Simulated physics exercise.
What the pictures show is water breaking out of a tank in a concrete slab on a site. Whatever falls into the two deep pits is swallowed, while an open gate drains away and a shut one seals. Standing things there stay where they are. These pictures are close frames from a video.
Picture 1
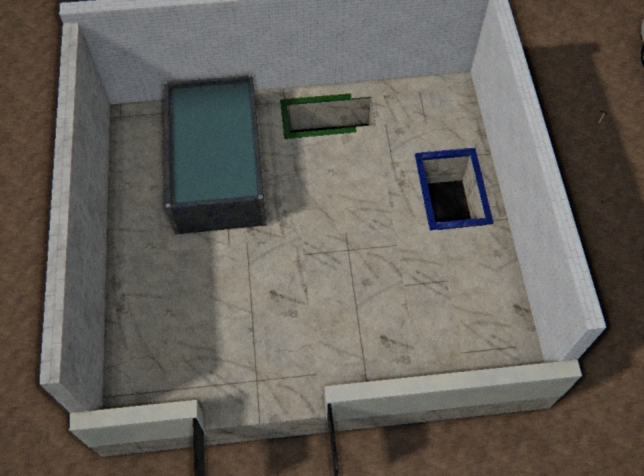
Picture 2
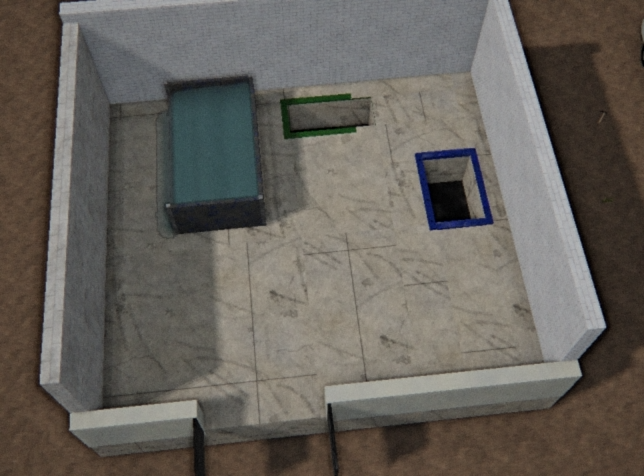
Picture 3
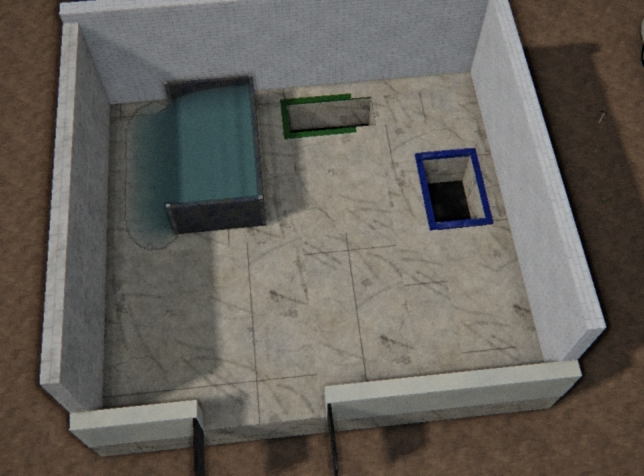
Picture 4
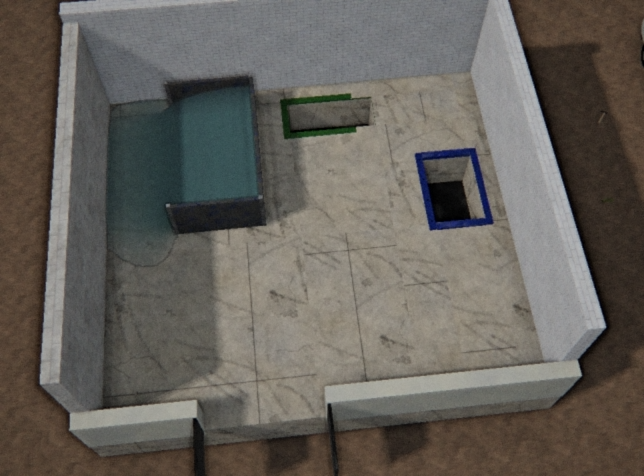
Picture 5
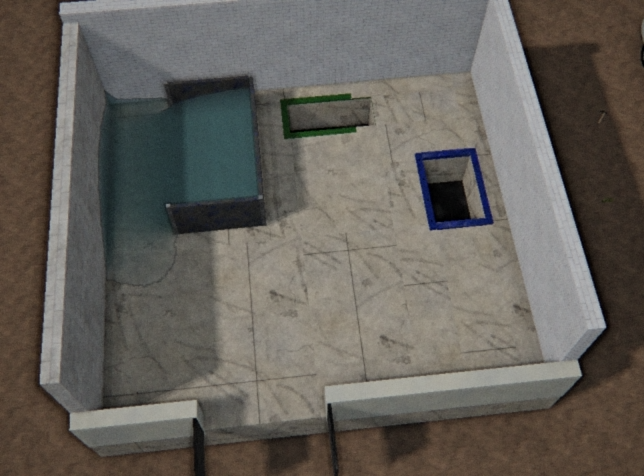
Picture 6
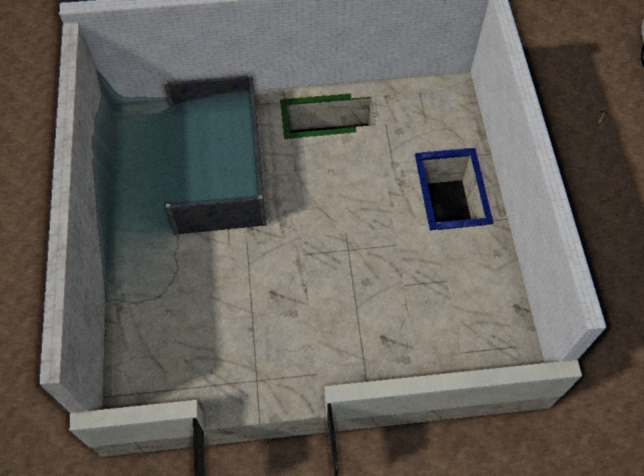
Blue-green water sits in an open, dark-walled tank on a pale, cracked slab enclosed by low light walls, seen from high above by a still camera. To the tank's right are a green-edged rectangular opening and a blue-framed square hole, with a gap in the near wall. The water pours out of the tank's left side, fans across the floor, reaches the left wall and spreads along it towards the viewer.
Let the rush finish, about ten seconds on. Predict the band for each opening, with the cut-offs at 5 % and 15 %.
Result: The gate is left holding a hefty amount - past fifteen per cent, the green pit is left holding a modest amount - five to fifteen per cent, the blue pit is left holding a tiny amount - below five per cent.
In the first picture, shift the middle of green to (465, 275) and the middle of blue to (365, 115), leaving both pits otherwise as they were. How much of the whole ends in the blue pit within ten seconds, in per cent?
Note: Blue pit, 10 percent.
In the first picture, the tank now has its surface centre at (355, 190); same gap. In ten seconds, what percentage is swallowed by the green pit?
I'd put the green pit at 20 per cent of the whole.
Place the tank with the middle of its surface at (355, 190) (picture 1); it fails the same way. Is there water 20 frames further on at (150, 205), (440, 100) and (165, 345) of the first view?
Looking at all three, I'd call them swamped, bone dry, swamped.
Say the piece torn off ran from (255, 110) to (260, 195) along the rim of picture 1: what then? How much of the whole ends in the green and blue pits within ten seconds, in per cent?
Green 20 %, blue 25 %.
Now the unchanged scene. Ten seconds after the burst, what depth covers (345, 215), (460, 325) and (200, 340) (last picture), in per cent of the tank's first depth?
At the three places, in the order asked: Around 4, 8 and 10 per cent.
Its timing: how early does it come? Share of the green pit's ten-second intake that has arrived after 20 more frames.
Some 40 per cent.
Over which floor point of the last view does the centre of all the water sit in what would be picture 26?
The water's middle lies around (194, 224).
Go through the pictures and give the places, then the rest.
The first picture shows still water in the open tank at (212, 141).
In the second picture, water pours out at (174, 161) and has run to (173, 235).
In the third picture, water pours out at (175, 163) and has run to (151, 108).
In the fourth picture, the front is at (124, 105), out from the gap at (175, 164).
In the fifth picture, the front is at (107, 274), out from the gap at (176, 165).
In the sixth picture, the front is at (106, 295), out from the gap at (176, 165).
A moment on, water covers 20 % of the floor; the gate 0 %, the green pit 0 %, the blue pit 0 %.
Next, water covers 30 % of the floor; the gate 0 %, the green pit 1 %, the blue pit 0 %.
Then, water covers 40 % of the floor; the gate 4 %, the green pit 4 %, the blue pit 0 %.
Later, water covers 70 % of the floor; the gate 11 %, the green pit 7 %, the blue pit 0 %.
In the end, water covers 90 % of the floor; the gate 17 %, the green pit 11 %, the blue pit 1 %.
